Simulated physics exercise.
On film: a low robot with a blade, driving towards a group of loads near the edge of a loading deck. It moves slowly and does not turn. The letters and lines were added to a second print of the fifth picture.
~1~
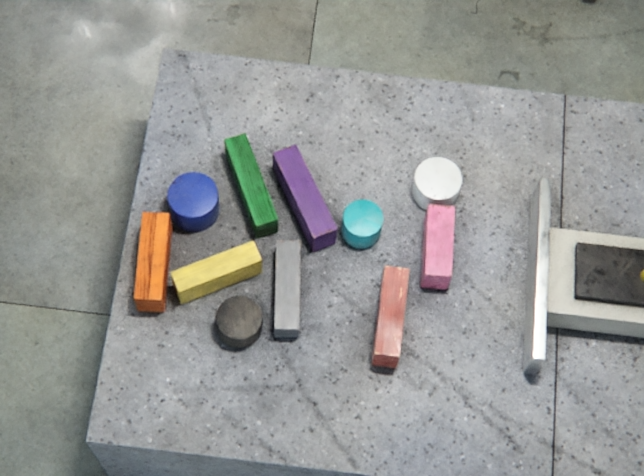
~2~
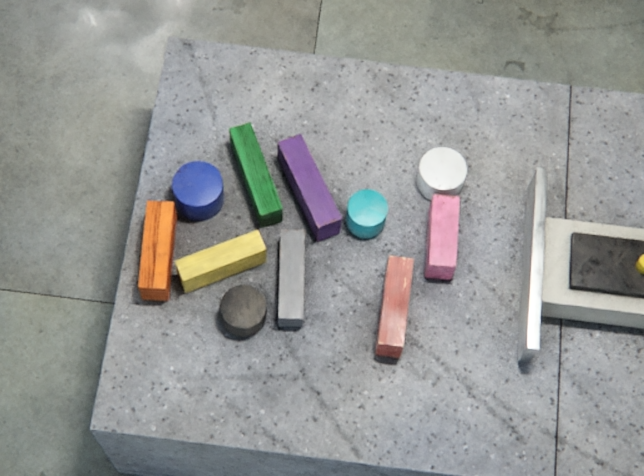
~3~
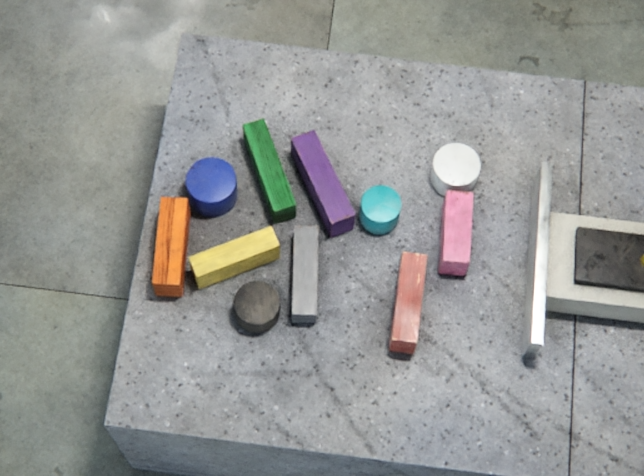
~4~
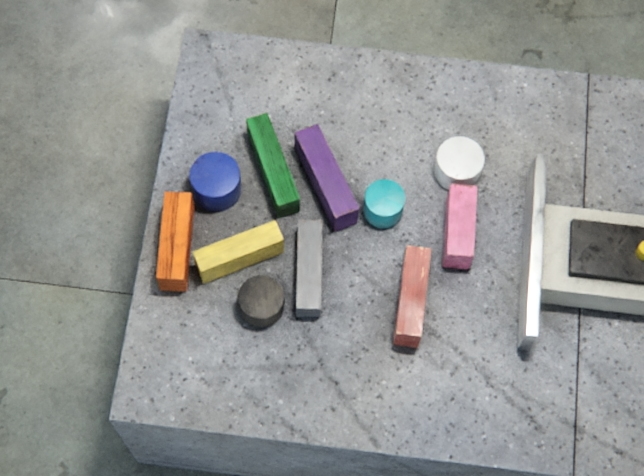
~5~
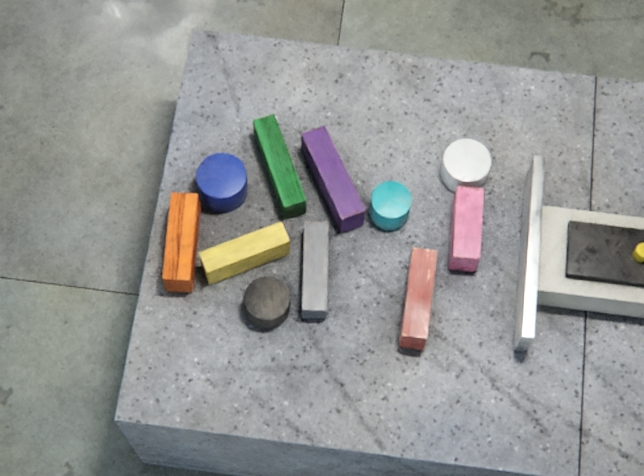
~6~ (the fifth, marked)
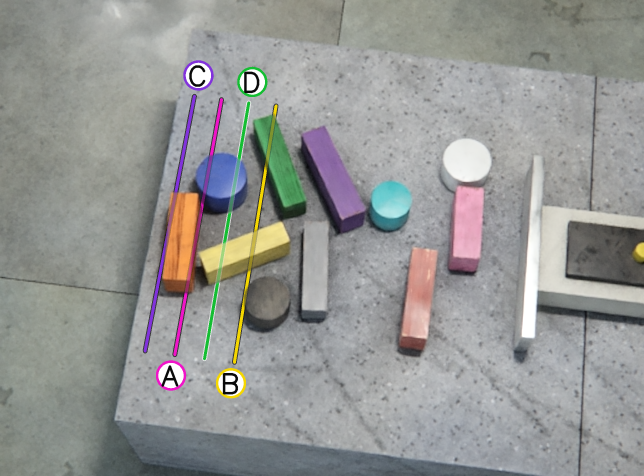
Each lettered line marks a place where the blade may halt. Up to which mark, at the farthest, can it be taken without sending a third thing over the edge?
B is the last line within the limit.
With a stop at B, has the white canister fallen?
No.
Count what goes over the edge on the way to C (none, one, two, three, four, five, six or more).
Six or more.
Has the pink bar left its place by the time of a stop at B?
Yes.
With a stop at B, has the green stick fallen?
No.
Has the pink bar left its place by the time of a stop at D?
Yes.
On the copy, A at (199, 221); B at (256, 228); C at (171, 218); D at (228, 225).
On B. First, robot (502, 240); white canister (410, 160); red bar (394, 298).
Then, robot (404, 227); orange stick (174, 243); blue canister (195, 176).
Finally, robot (328, 218); orange stick over the edge; blue canister over the edge; two fallen.
By contrast, A drops six; C drops ten; D drops four.
